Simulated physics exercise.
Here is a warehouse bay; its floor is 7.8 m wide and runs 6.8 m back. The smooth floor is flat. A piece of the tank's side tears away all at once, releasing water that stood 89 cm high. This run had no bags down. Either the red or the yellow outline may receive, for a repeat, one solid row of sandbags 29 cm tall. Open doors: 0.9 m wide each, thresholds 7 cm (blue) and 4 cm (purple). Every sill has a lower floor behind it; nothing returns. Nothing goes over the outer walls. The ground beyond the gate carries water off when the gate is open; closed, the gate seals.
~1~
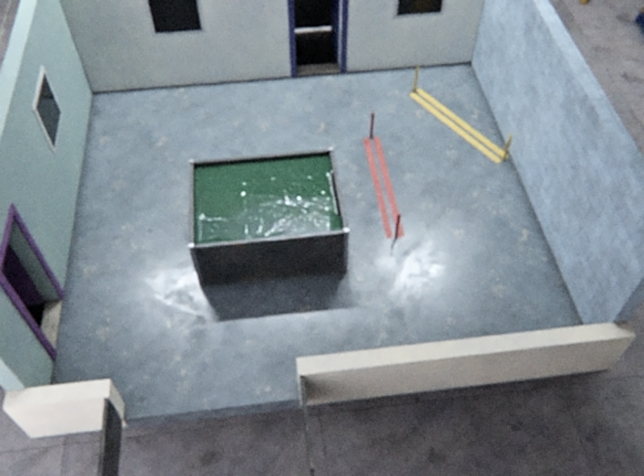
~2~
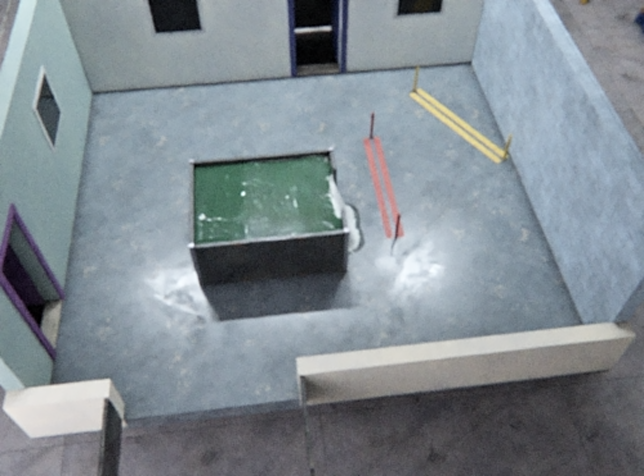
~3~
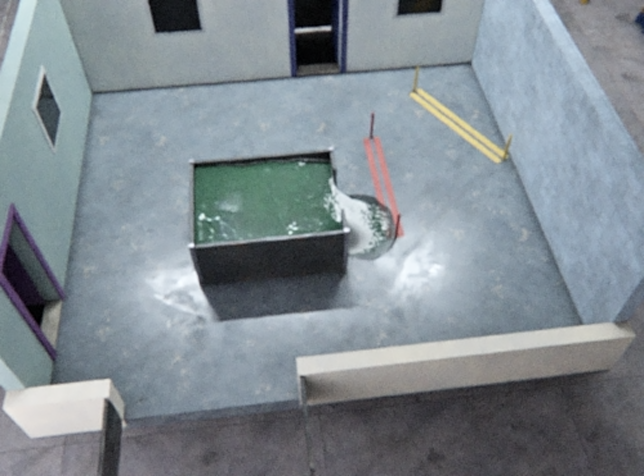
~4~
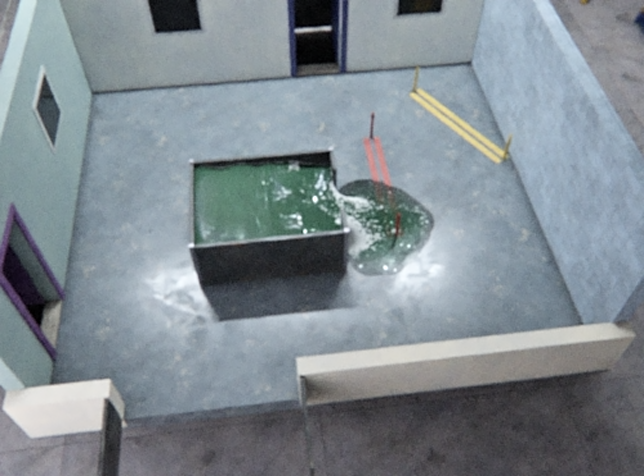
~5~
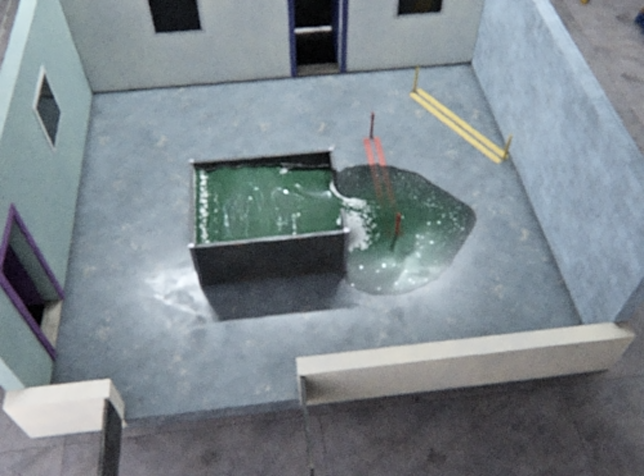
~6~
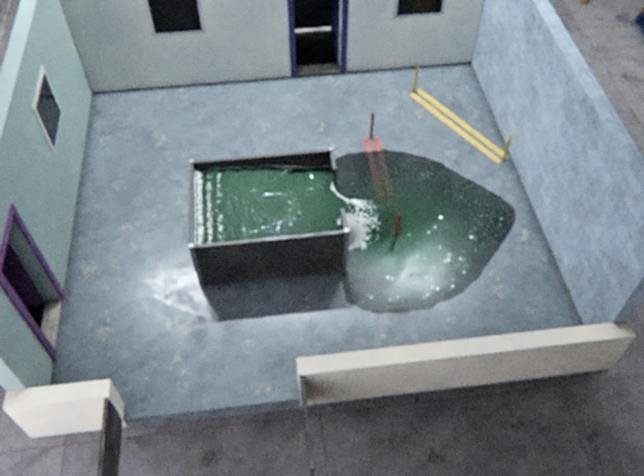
Green water pours from the right side of a dark tank and spreads across the floor.
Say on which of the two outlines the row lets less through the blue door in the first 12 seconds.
Less gets through with the row on the yellow outline.
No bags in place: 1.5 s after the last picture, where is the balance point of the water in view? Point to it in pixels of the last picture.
Close to (357, 226) in the last picture.
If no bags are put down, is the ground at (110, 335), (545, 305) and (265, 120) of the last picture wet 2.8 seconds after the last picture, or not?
Bone dry, soaked, bone dry.
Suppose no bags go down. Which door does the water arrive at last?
Final door reached: Purple.
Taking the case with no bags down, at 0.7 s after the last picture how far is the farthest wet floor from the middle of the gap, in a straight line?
Straight-line distance: Near 4.0 m.
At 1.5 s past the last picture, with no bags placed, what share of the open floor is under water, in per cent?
Wet share: Near 30 %.
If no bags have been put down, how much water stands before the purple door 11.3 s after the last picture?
About 7.5 cm deep.
Then, 0.7 s after the last picture water covers 30 % of the floor and is deepest (47 cm) near (346, 226) in the run without bags; in at the blue door, 0 L with no bags, 0 L with the row on red, 0 L on yellow.
Then, 1.5 s after the last picture water covers 30 % of the floor and is deepest (41 cm) near (573, 328) in the run without bags; in at the blue door, 0 L with no bags, 13 L with the row on red, 0 L on yellow.
Then, 2.8 s after the last picture water covers 35 % of the floor and is deepest (28 cm) near (346, 226) in the run without bags; in at the blue door, 0 L with no bags, 74 L with the row on red, 0 L on yellow.
Then, 6.3 s after the last picture water covers 90 % of the floor and is deepest (15 cm) near (455, 65) in the run without bags; in at the blue door, 0 L with no bags, 135 L with the row on red, 20 L on yellow.
Then, 11.3 s after the last picture water covers 100 % of the floor and is deepest (12 cm) near (182, 234) in the run without bags; in at the blue door, 0 L with no bags, 148 L with the row on red, 31 L on yellow.
